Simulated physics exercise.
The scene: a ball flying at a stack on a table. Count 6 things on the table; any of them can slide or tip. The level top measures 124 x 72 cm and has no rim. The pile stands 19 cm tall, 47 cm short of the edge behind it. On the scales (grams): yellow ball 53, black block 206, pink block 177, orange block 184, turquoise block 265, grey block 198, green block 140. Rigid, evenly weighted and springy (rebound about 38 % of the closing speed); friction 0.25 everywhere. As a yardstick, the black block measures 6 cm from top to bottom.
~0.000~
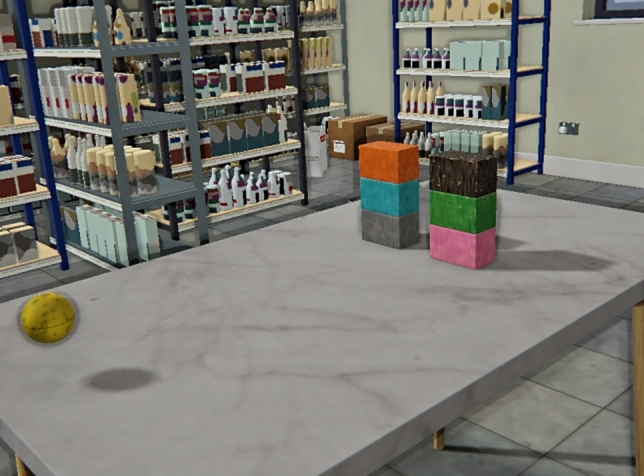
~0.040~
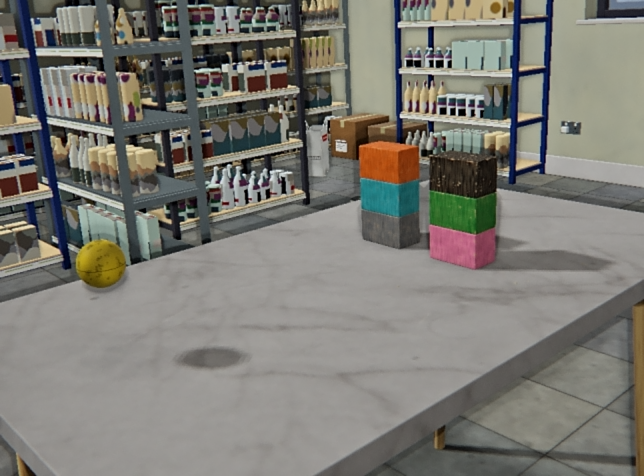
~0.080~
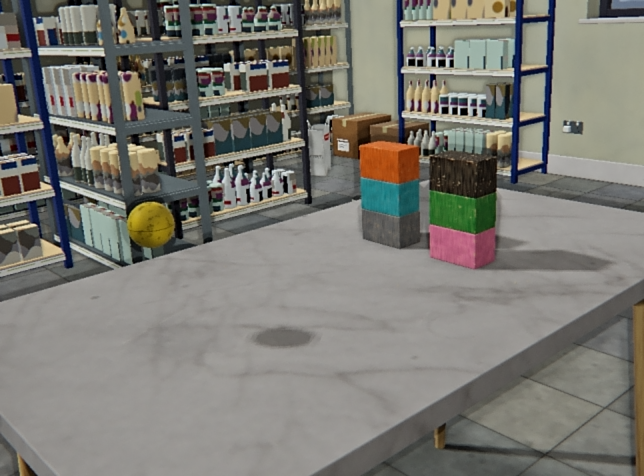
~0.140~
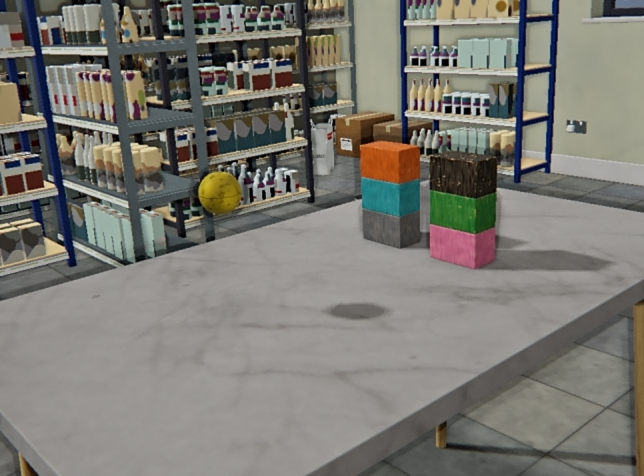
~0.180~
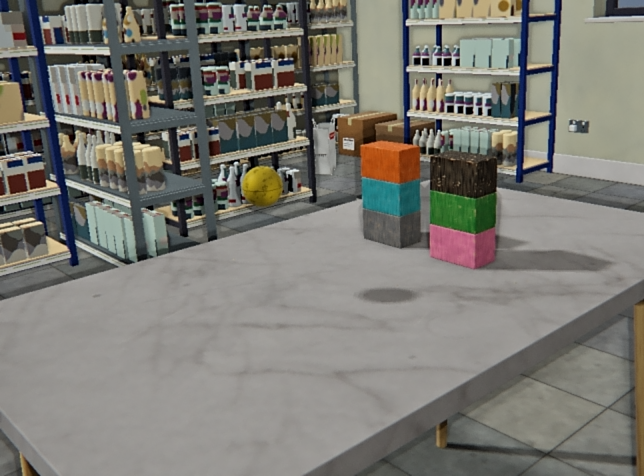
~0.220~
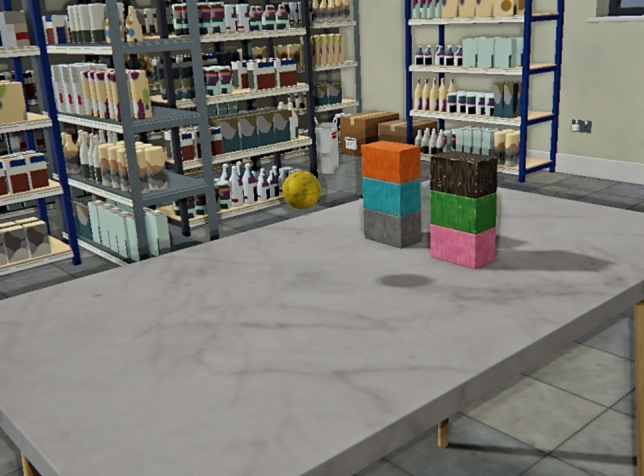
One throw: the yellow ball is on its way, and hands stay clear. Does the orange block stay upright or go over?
The orange block stays upright.
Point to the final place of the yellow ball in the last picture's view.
Around (360, 243).
After 0.32 s, yellow ball near (383, 234).
After 0.42 s, yellow ball near (373, 234); grey block slid 2 cm.
At rest (1.0 s), all 6 in place, give or take 4 cm. Seen from the same camera at the end, orange block near (392, 161).
